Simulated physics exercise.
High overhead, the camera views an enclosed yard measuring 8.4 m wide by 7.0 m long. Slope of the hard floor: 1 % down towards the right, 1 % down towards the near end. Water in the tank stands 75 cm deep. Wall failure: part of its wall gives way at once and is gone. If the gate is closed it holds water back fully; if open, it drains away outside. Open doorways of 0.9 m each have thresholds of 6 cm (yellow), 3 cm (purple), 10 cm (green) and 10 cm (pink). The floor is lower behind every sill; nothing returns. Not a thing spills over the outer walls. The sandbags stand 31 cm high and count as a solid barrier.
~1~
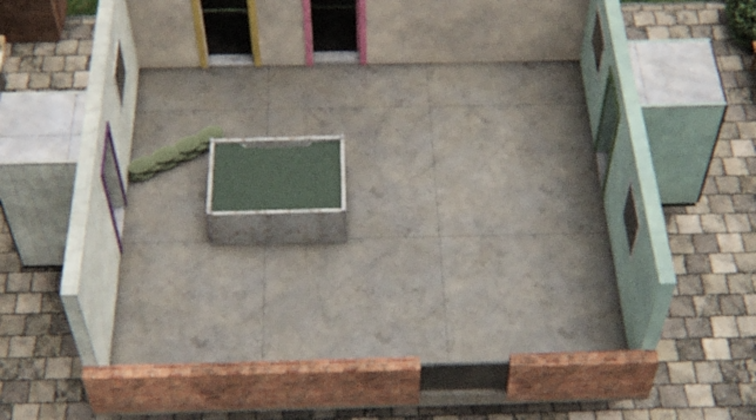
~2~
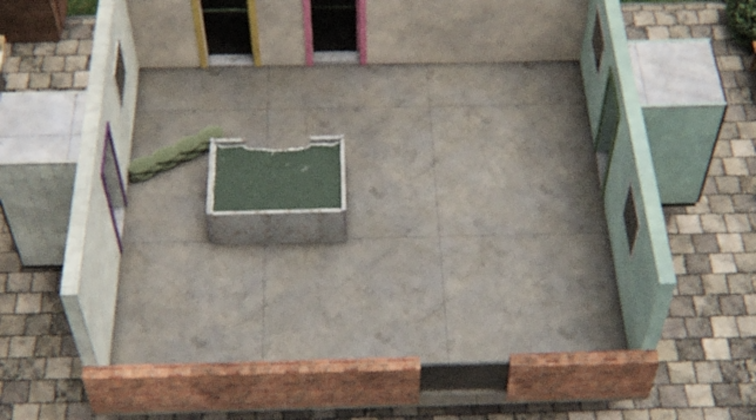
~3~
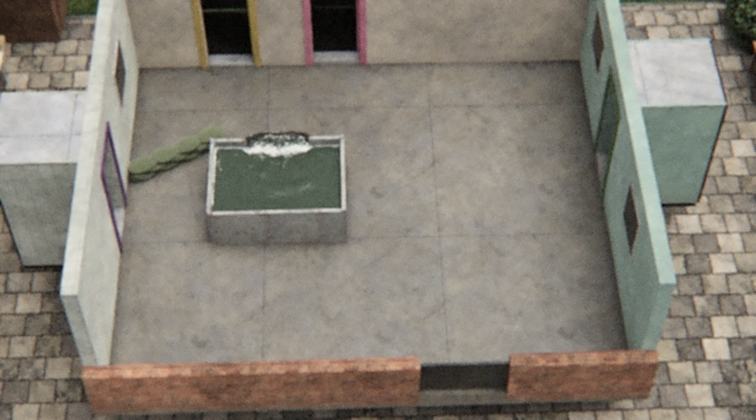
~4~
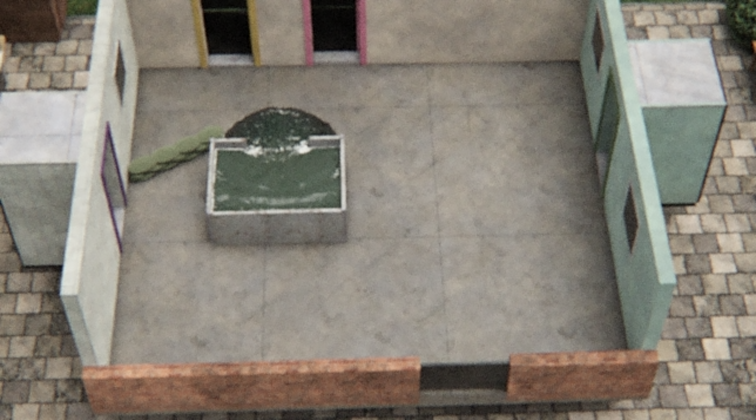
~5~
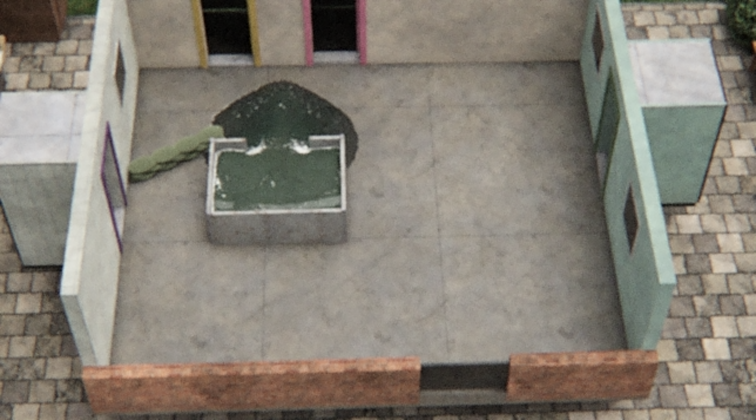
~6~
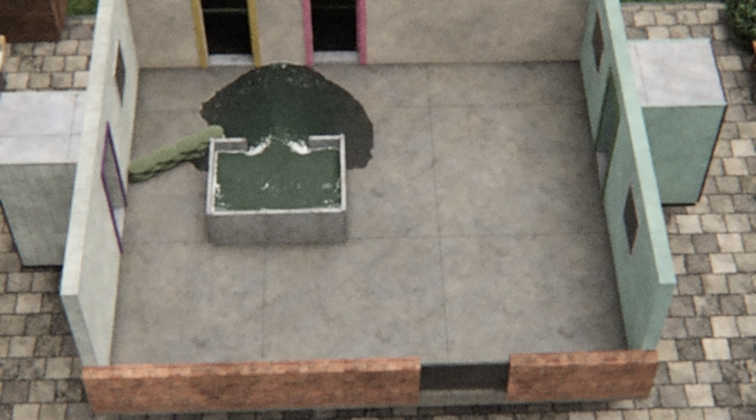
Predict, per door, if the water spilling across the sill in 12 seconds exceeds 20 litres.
Prediction: The yellow door exceeds 20 litres; the purple door does not exceed 20 litres; the green door does not exceed 20 litres; the pink door exceeds 20 litres.
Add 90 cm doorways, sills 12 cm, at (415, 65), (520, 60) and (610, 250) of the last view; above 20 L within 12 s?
So, in the order given, it's shy of the mark, then shy of the mark, then shy of the mark.
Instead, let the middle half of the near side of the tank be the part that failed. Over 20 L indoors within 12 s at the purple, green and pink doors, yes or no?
Then: Purple over, green under, pink under.
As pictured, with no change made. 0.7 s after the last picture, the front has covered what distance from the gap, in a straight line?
Some 3.4 m out.
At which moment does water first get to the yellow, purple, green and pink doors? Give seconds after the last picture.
Yellow: 0.1 s; purple: 2.8 s; green: 3.2 s; pink: 0.2 s.
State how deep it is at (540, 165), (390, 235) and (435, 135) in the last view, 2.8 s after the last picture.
Close to 0, 0 and 1 centimetres.
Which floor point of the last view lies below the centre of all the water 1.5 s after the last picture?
Balance point at about (284, 162).
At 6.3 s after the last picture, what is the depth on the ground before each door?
Centimetres: Yellow 11 / purple 1 / green 7 / pink 10.
Then, 0.7 s after the last picture water covers 15 % of the floor and is deepest (40 cm) near (281, 166); yellow door 21 cm at the sill, 42 L in, purple door not reached, green door not reached, pink door 27 cm at the sill, 27 L in.
Then, 1.5 s after the last picture water covers 20 % of the floor and is deepest (30 cm) near (139, 73); yellow door 24 cm at the sill, 144 L in, purple door not reached, green door not reached, pink door 25 cm at the sill, 99 L in.
Then, 2.8 s after the last picture water covers 30 % of the floor and is deepest (22 cm) near (149, 73); yellow door 18 cm at the sill, 237 L in, purple door 1 cm at the sill, 0 L in, green door not reached, pink door 18 cm at the sill, 151 L in.
Then, 6.3 s after the last picture water covers 50 % of the floor and is deepest (15 cm) near (151, 161); yellow door 11 cm at the sill, 335 L in, purple door 1 cm at the sill, 0 L in, green door 7 cm at the sill, 0 L in, pink door 10 cm at the sill, 179 L in.
Then, 11.3 s after the last picture water covers 65 % of the floor and is deepest (14 cm) near (627, 377); yellow door 3 cm at the sill, 351 L in, purple door 2 cm at the sill, 0 L in, green door 8 cm at the sill, 0 L in, pink door 5 cm at the sill, 179 L in.
